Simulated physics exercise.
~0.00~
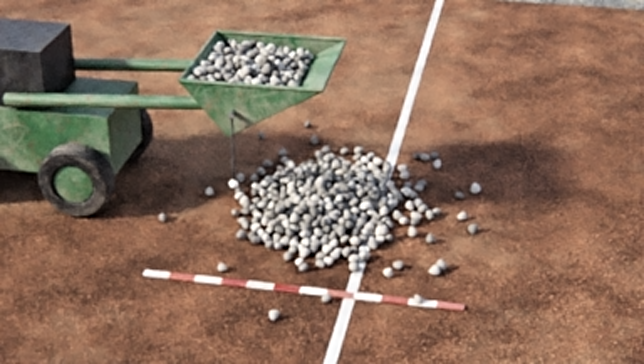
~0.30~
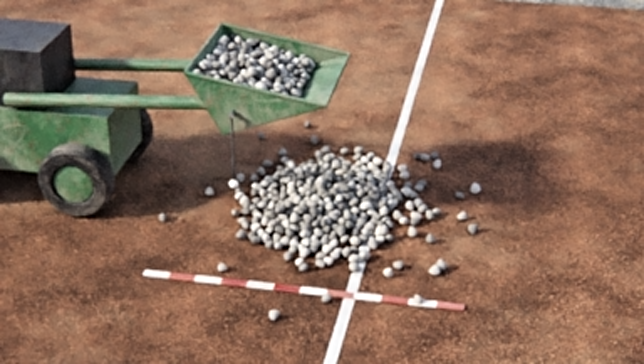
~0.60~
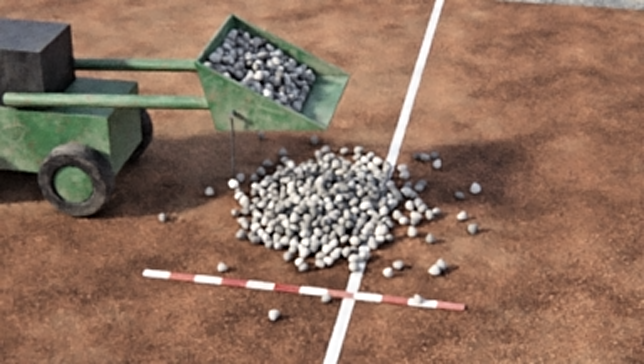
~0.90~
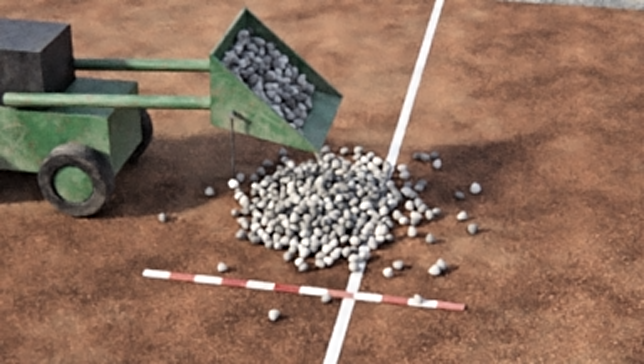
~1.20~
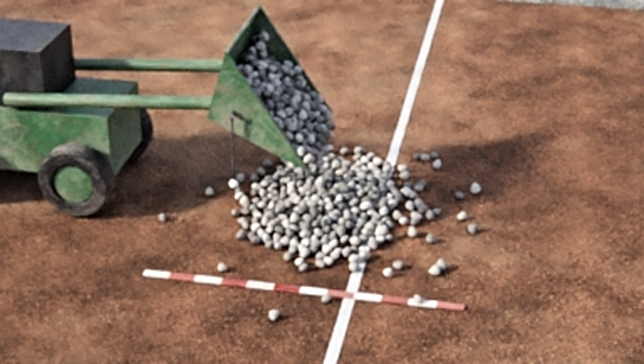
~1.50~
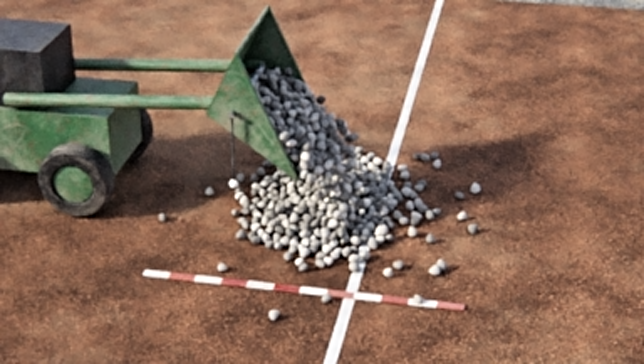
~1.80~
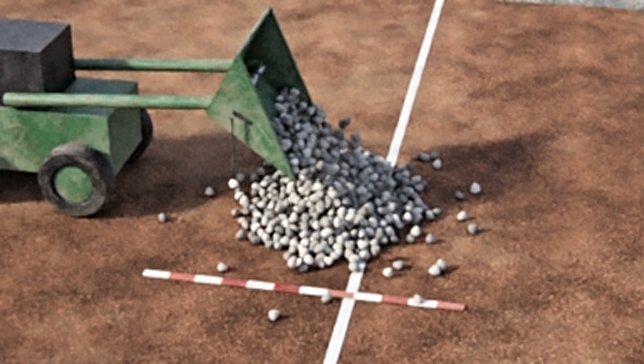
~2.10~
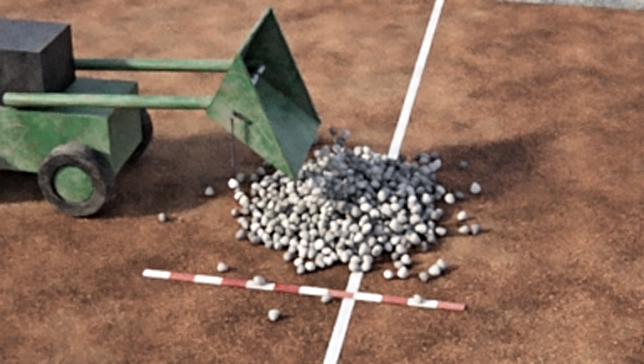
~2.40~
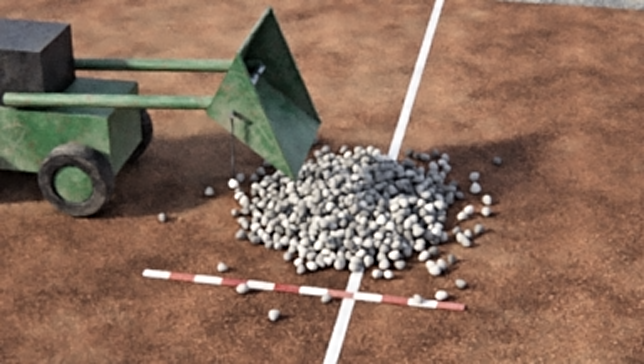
At first, a green loader stands at the left with its raised bucket full of small grey stones, beside a loose heap that lies across a white line on reddish-brown ground. The bucket begins to tip forward, its front edge dropping to the right while the stones stay inside. As it grows steeper, the load slides down to the lip and pours onto the heap. The stones spread rightward over the line, and a few roll out toward the red-and-white staff. Finally, the emptied bucket hangs steeply tilted beside a broader heap, with more stones beyond the line than before.
